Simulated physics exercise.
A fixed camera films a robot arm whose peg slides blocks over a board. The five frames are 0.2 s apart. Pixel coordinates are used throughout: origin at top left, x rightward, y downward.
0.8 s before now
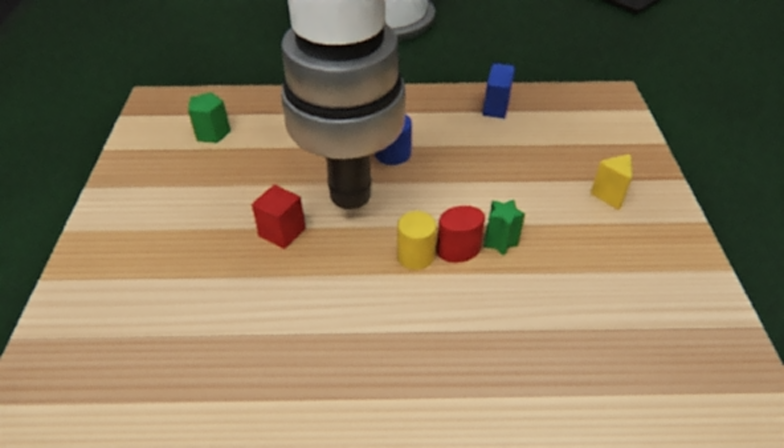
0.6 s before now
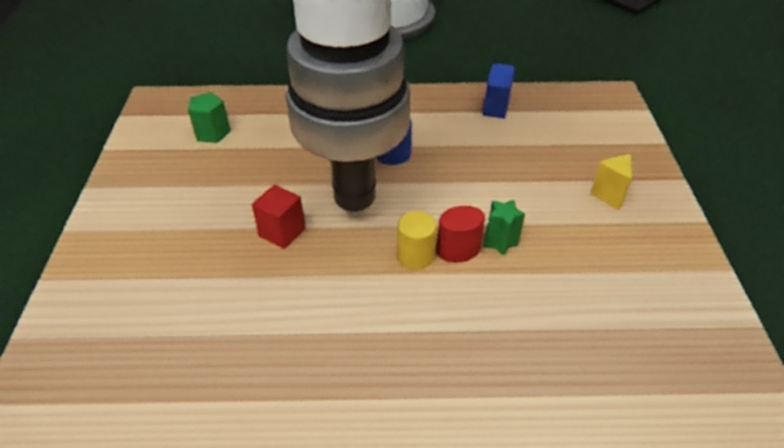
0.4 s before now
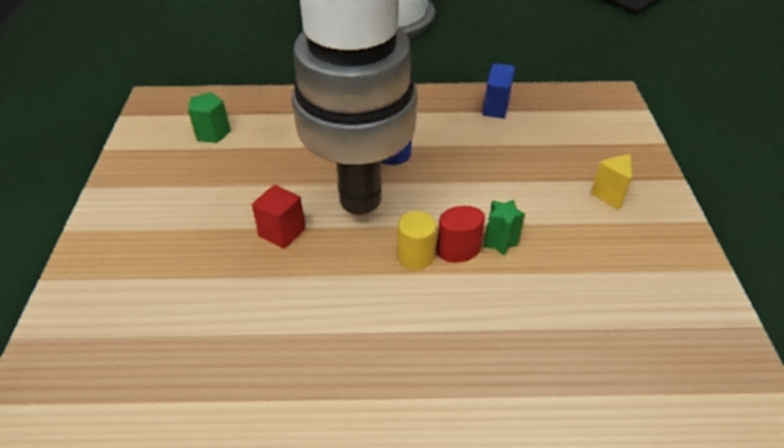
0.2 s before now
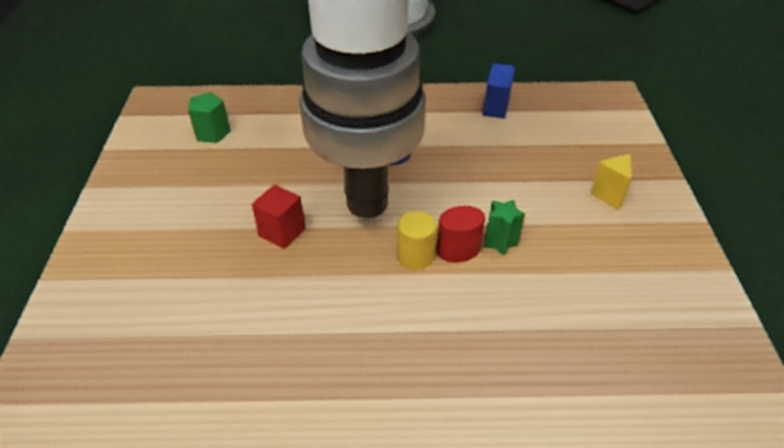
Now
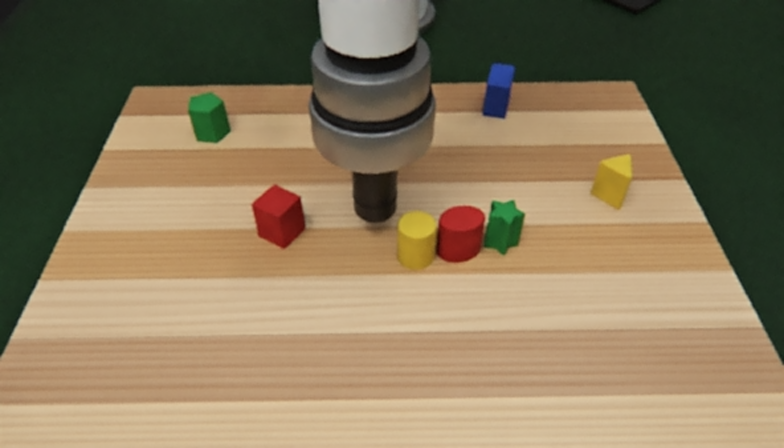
The robot arm's dark peg moves slowly right and slightly nearer, toward the yellow cylinder.
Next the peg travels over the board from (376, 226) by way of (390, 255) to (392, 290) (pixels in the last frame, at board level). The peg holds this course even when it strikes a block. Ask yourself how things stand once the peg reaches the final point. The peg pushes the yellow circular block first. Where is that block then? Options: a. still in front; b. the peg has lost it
I choose b.
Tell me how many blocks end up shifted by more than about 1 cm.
In total, one block gets moved by over 1 cm.
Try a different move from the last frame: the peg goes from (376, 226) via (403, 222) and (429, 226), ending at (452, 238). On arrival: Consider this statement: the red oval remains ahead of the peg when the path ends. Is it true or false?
True.
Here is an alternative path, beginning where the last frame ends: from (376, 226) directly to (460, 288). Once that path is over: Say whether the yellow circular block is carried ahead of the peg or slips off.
Still leading.
On the path given first. Halfway along, peg (390, 239); yellow circular block (430, 235).
At the end, peg (392, 273); yellow circular block (436, 245); red oval unmoved.
